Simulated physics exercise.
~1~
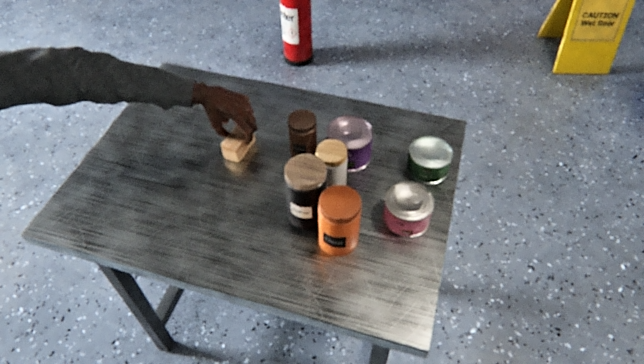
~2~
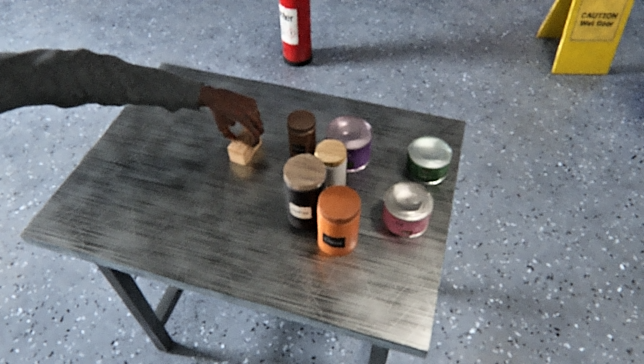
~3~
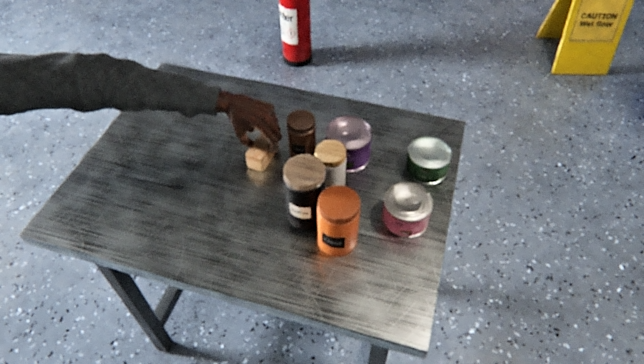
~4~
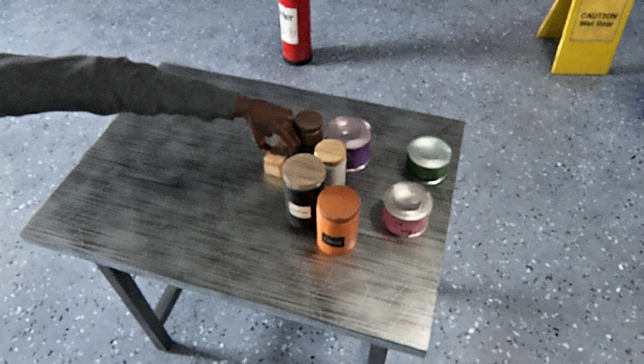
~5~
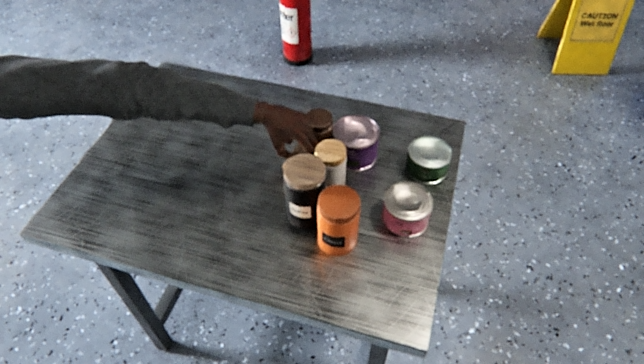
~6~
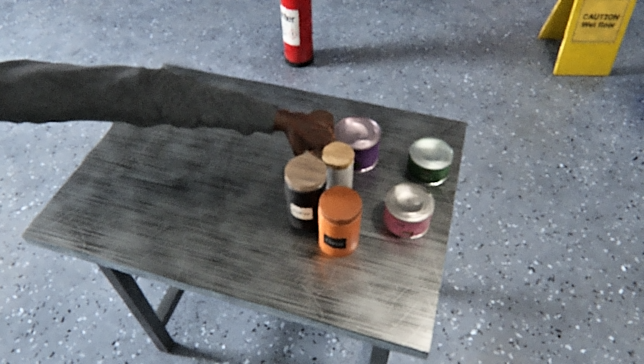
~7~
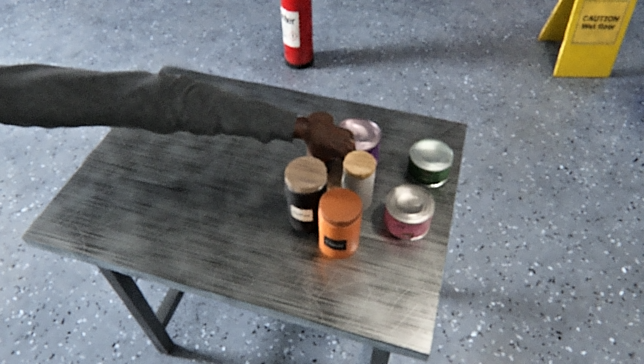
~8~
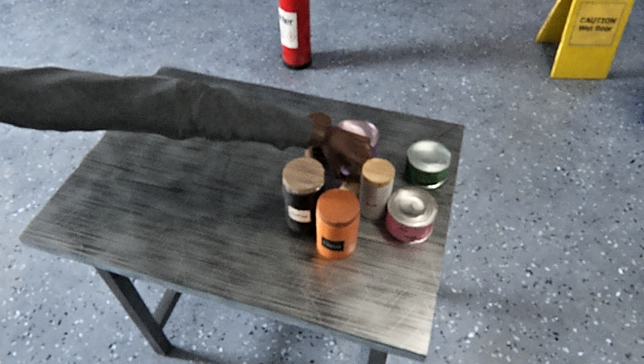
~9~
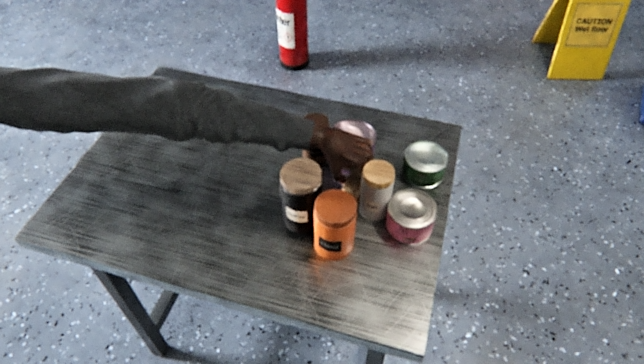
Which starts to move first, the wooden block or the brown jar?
The wooden block starts to move first, and the brown jar only shifts once the block has been slid over to it.
